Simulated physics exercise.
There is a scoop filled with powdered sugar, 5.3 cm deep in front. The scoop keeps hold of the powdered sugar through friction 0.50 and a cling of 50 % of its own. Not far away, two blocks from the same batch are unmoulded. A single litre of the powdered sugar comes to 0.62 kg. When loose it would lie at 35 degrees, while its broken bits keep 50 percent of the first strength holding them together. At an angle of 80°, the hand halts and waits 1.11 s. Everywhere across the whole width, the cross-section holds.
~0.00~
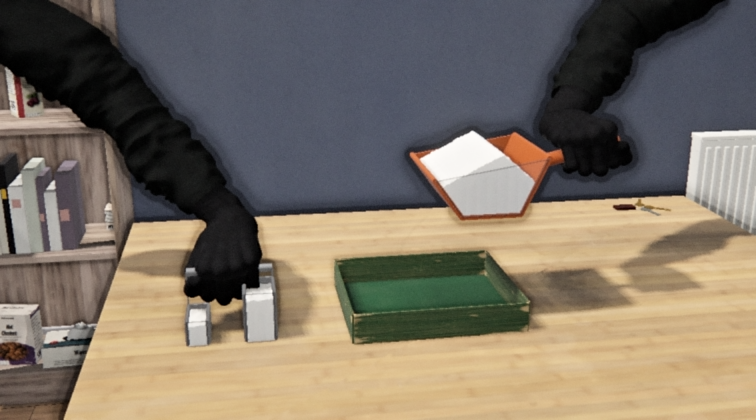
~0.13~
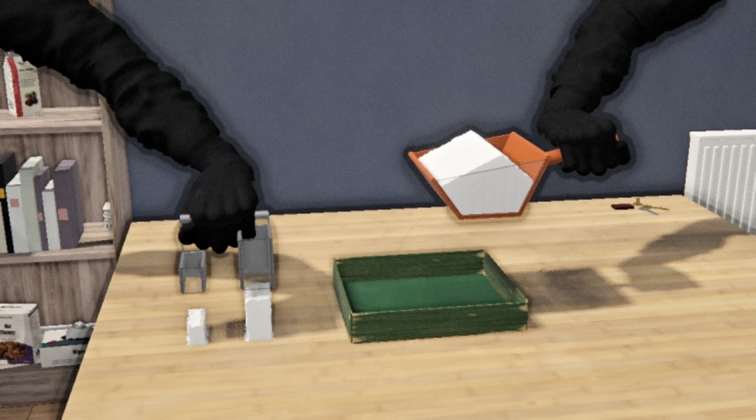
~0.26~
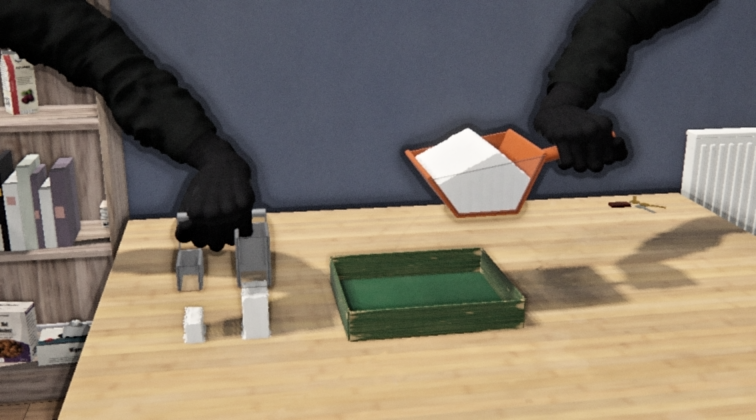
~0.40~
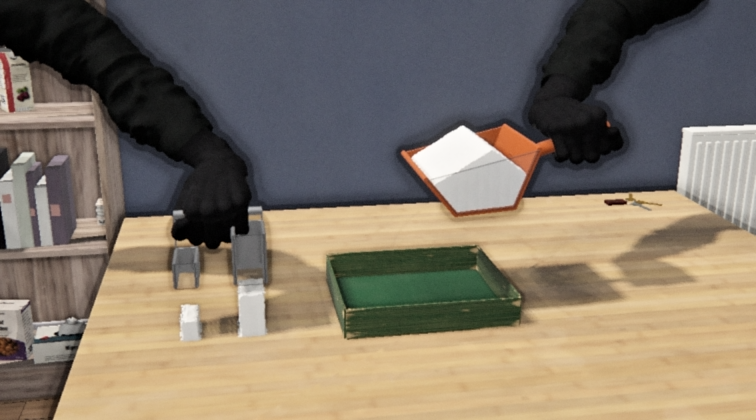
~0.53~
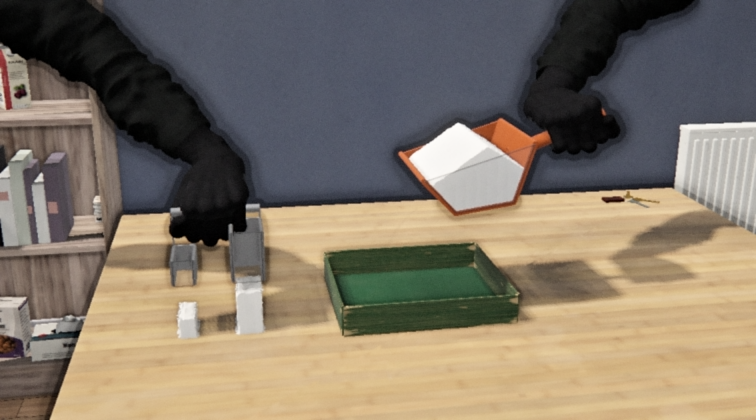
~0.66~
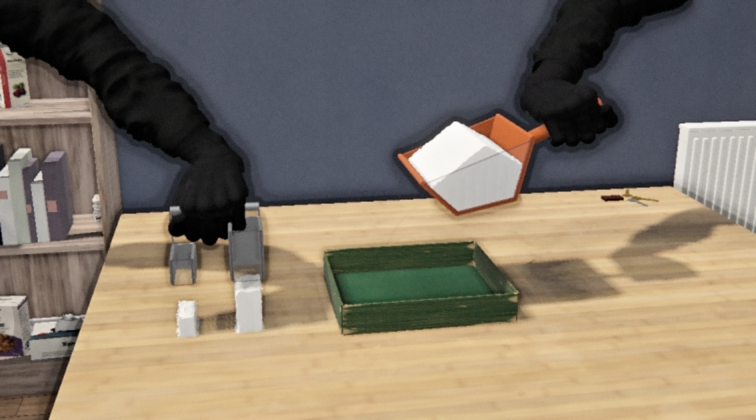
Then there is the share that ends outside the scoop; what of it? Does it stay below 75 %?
Yes, it stays below 75 %.
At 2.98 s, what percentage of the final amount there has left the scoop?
80 per cent.
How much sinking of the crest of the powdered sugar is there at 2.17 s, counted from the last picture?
Roughly 0.0 cm.
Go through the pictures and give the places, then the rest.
The first frame shows lip at (437, 180), tilt 0 degrees; highest point of the powdered sugar at (500, 156); test blocks 3.0 cm, 6.4 cm high (left to right).
The second frame shows lip at (436, 179), tilt 0 degrees; highest point of the powdered sugar at (498, 156); test blocks 3.0 cm, 6.4 cm high (left to right).
The third frame shows lip at (433, 178), tilt 1 degrees; highest point of the powdered sugar at (500, 154); test blocks 3.0 cm, 6.4 cm high (left to right).
The fourth frame shows lip at (428, 178), tilt 4 degrees; highest point of the powdered sugar at (495, 151); test blocks 3.0 cm, 6.4 cm high (left to right).
The fifth frame shows lip at (426, 179), tilt 8 degrees; highest point of the powdered sugar at (490, 148); test blocks 3.0 cm, 6.4 cm high (left to right).
The sixth frame shows lip at (425, 182), tilt 12 degrees; highest point of the powdered sugar at (487, 146); test blocks 3.0 cm, 6.4 cm high (left to right).
By 1.35 s, the scoop is at 31 degrees and 0 % has left it.
By 2.17 s, the scoop is at 55 degrees and 0 % has left it.
By 2.98 s, the scoop is at 78 degrees and 47 % has left it.
By 3.80 s, the scoop is at 80 degrees and 50 % has left it.
By 4.23 s, at the end, the scoop is at 80 degrees and 59 % has left it.
